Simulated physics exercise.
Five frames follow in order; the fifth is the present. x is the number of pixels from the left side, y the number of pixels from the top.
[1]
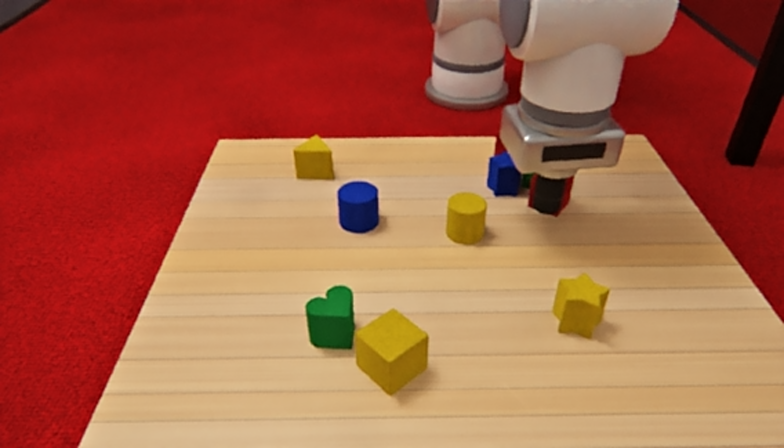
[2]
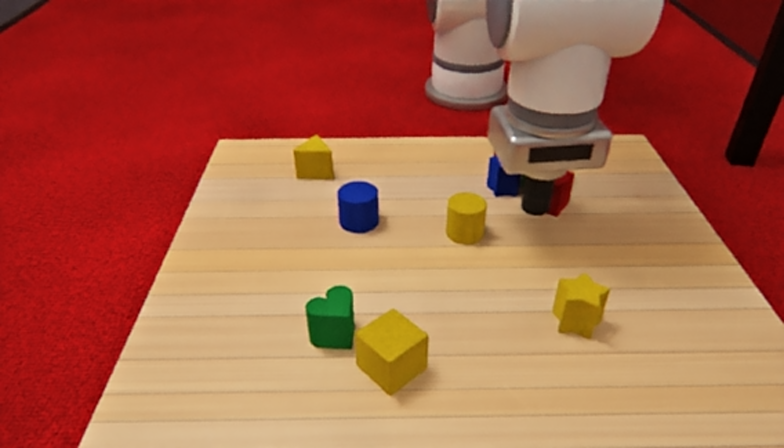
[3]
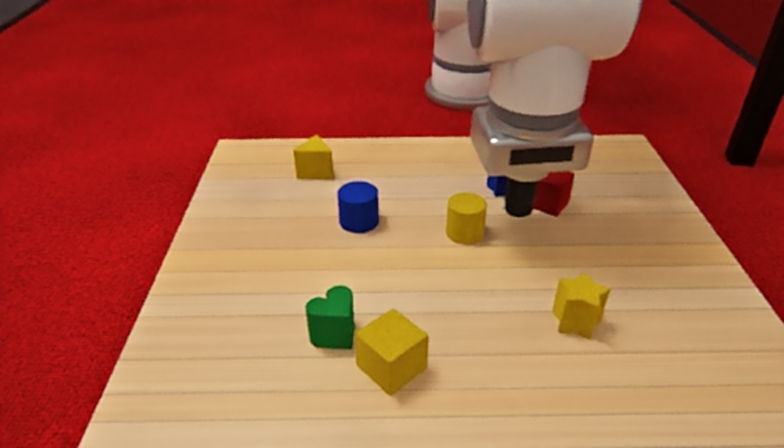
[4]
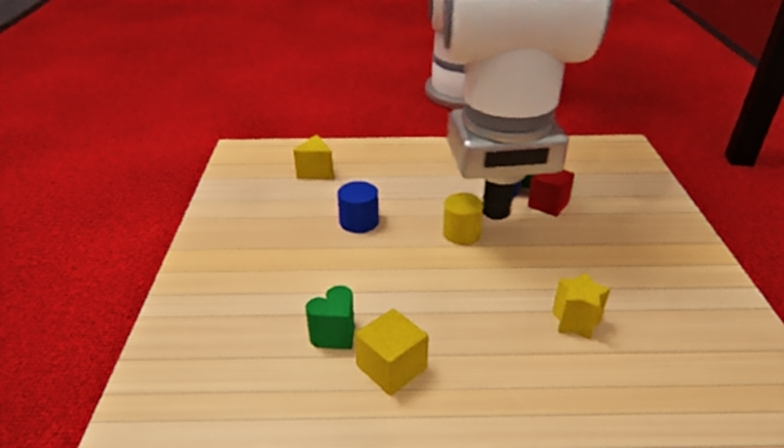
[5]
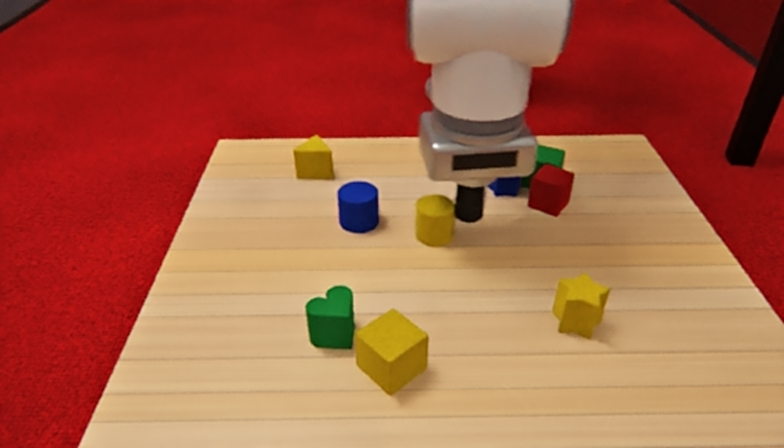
A robot arm moves left across the wooden table and pushes the yellow cylinder slightly left.
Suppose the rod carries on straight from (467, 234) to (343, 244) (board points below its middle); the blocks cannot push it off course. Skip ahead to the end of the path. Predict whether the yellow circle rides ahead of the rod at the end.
The rod should keep driving it forward.
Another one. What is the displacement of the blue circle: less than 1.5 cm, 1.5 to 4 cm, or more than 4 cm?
It falls in the 1.5 to 4 cm band.
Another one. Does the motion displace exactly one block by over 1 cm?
No, it doesn't check out.
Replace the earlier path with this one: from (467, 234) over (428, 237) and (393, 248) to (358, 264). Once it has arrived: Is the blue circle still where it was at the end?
Going by the path, no.
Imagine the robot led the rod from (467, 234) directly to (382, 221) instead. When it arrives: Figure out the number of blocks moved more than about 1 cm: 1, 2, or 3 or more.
Of all the blocks, two travel more than a centimetre.
What follows on the original path. One third of the way, rod (426, 219); yellow circle (392, 206).
Two thirds of the way, rod (384, 222); blue circle (337, 188); yellow circle (349, 209).
At the end, rod (341, 226); blue circle (336, 187); yellow circle (306, 210).
